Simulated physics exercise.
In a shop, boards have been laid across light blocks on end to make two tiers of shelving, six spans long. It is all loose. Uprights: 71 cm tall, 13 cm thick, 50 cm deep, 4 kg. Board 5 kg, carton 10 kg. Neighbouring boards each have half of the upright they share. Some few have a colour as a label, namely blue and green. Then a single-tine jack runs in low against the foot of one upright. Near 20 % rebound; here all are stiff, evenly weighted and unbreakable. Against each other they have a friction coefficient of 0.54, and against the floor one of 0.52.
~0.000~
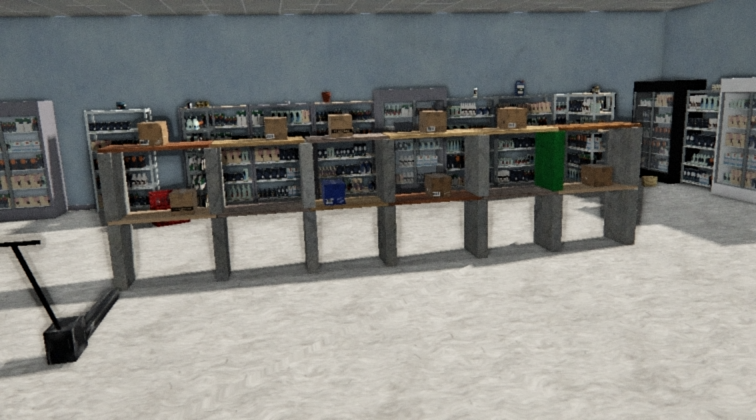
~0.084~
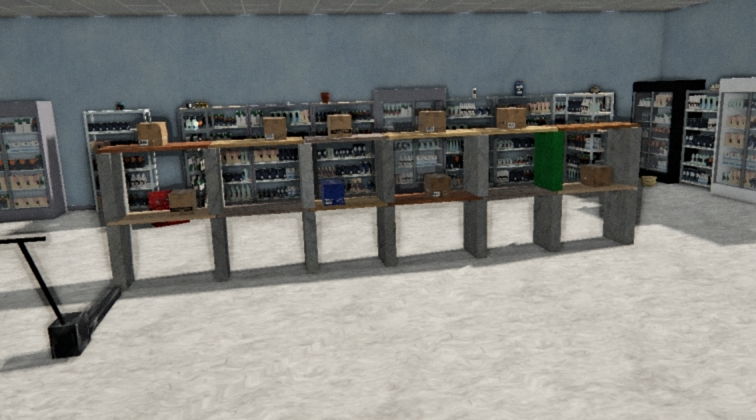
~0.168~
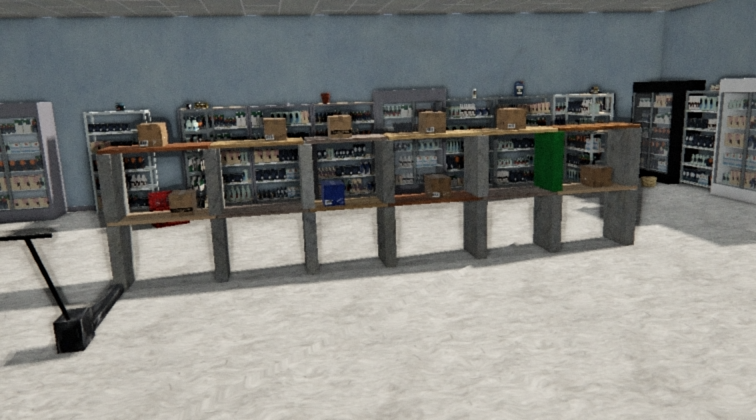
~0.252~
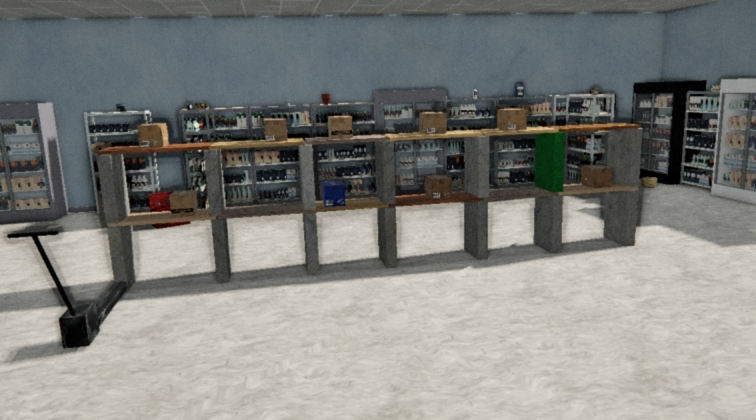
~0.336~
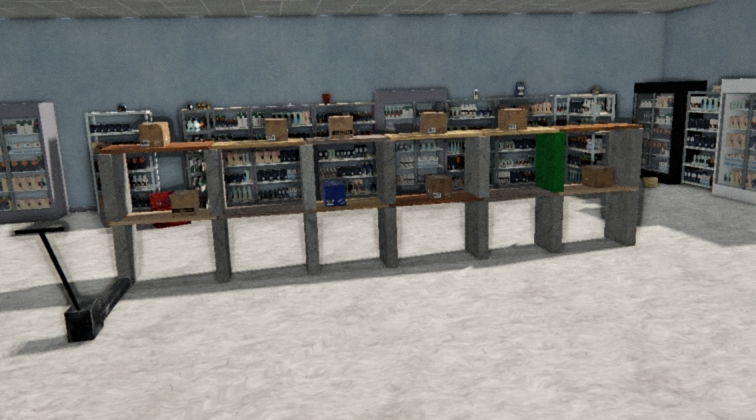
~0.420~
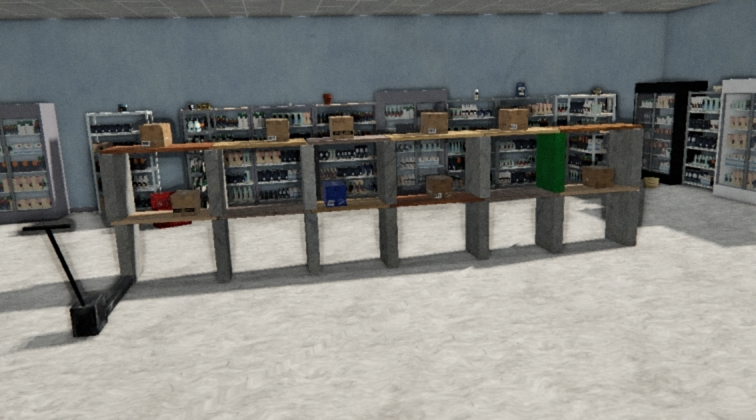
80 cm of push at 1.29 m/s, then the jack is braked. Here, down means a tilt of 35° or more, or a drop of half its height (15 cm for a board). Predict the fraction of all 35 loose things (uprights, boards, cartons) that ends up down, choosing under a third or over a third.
I would say fewer than one in three.
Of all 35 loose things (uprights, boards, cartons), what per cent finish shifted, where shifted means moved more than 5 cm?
15 % shifted.
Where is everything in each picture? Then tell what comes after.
In the first picture (each place is the centre of the face we see best), jack tip (103, 296) 32 cm short; green upright (544, 159); blue carton (335, 194); all as stacked.
In the second picture, jack tip (105, 293) 21 cm short; green upright (543, 160).
In the third picture, jack tip (109, 290) 11 cm short; green upright (544, 160).
In the fourth picture, jack tip (112, 287) 3 mm in; green upright (544, 161).
In the fifth picture, jack tip (115, 283) 11 cm in; blue carton (336, 196); 3 have shifted.
In the sixth picture, jack tip (119, 280) 22 cm in; green upright (545, 161); blue carton (336, 196); 6 have shifted.
By 0.60 s, none of the 35 pieces down, 6 disturbed.
By 0.88 s, none of the 35 pieces down, 7 disturbed.
When it is over (2.5 s), none of the 35 pieces down, 7 disturbed; green upright unmoved; blue carton unmoved. That is 0 per cent. In pixels of the last frame, middles, green upright near (550, 161), blue carton near (335, 194).
